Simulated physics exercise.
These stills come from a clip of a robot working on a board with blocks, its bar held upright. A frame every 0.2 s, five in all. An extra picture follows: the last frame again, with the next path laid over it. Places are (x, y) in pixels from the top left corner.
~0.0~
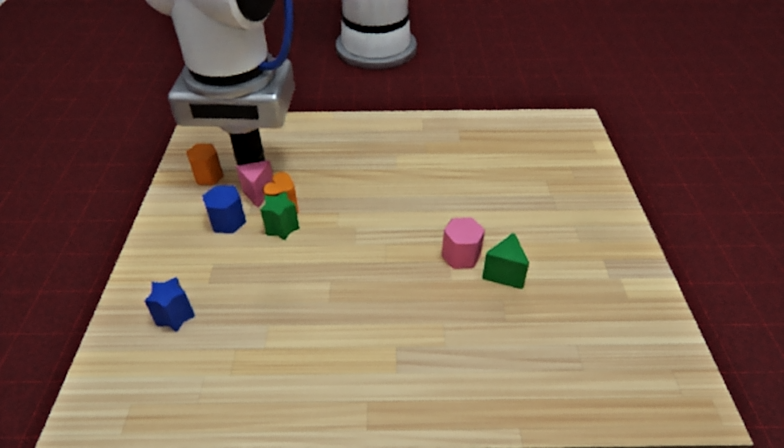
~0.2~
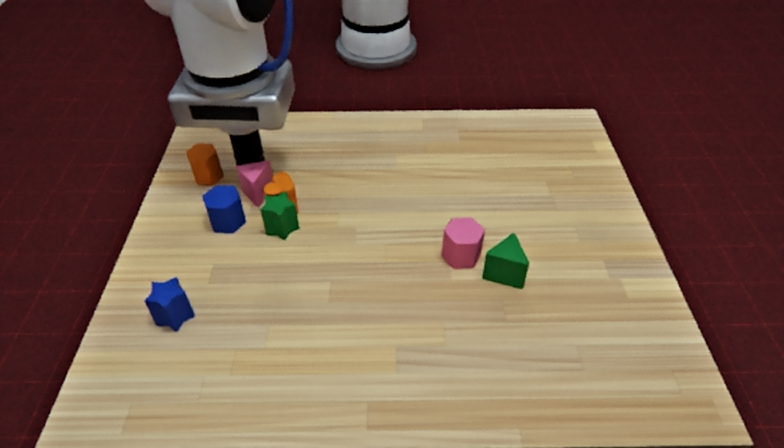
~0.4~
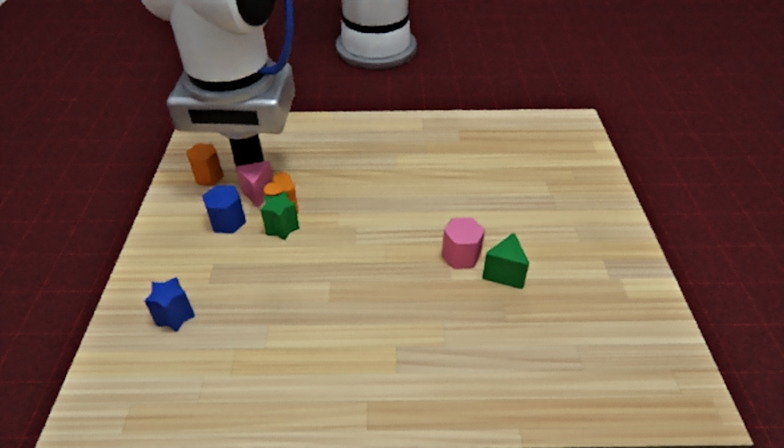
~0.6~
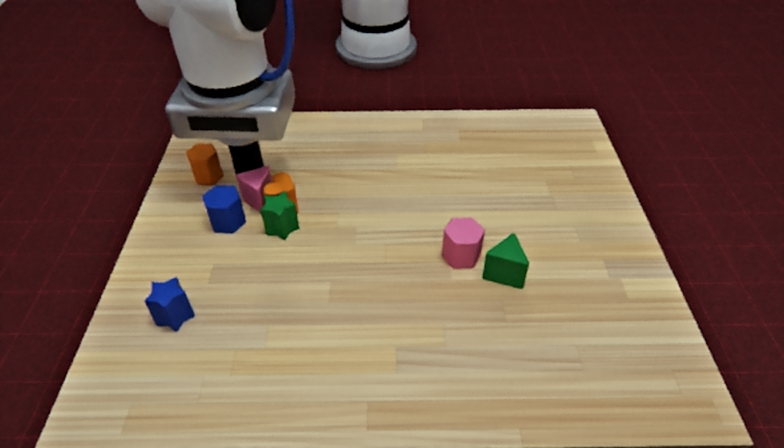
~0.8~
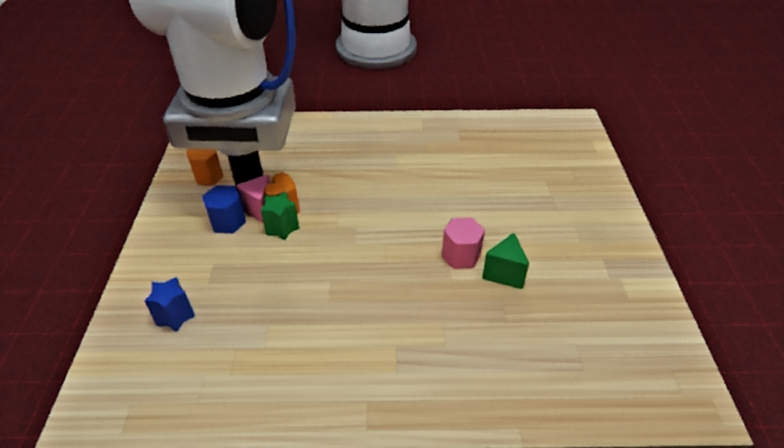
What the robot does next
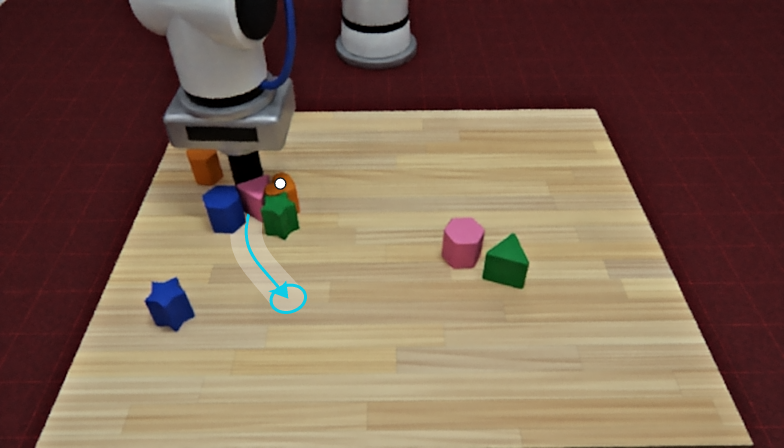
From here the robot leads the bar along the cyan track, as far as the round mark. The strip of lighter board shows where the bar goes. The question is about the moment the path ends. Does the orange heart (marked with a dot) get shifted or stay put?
At the end of the path, it will still be in place.
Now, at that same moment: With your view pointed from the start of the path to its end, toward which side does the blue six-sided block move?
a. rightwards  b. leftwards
Option a.
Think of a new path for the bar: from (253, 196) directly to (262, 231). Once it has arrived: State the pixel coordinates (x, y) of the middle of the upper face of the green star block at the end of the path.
It comes to (291, 211).
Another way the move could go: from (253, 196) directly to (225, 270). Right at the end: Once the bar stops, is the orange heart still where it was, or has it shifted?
It ends up on the same spot.
The drawn path runs from (253, 196) via (246, 230) and (259, 265), ending at (288, 298); the dot is on the orange heart.
What follows on the original path. One third of the way, bar (244, 222); blue six-sided block (205, 213), turned 65° clockwise; pink triangular piece (259, 218), turned 25° anticlockwise; green star block (284, 207), turned 20° anticlockwise.
Two thirds of the way, bar (258, 257); blue six-sided block (205, 214), turned 70° clockwise; pink triangular piece (283, 240), turned 65° anticlockwise; green star block (284, 207), turned 20° anticlockwise.
At the end, bar (286, 289); orange six-sided block not moved; blue six-sided block (205, 214), turned 70° clockwise; pink triangular piece (297, 244), turned 95° anticlockwise; green star block (284, 207), turned 20° anticlockwise; orange heart not moved.
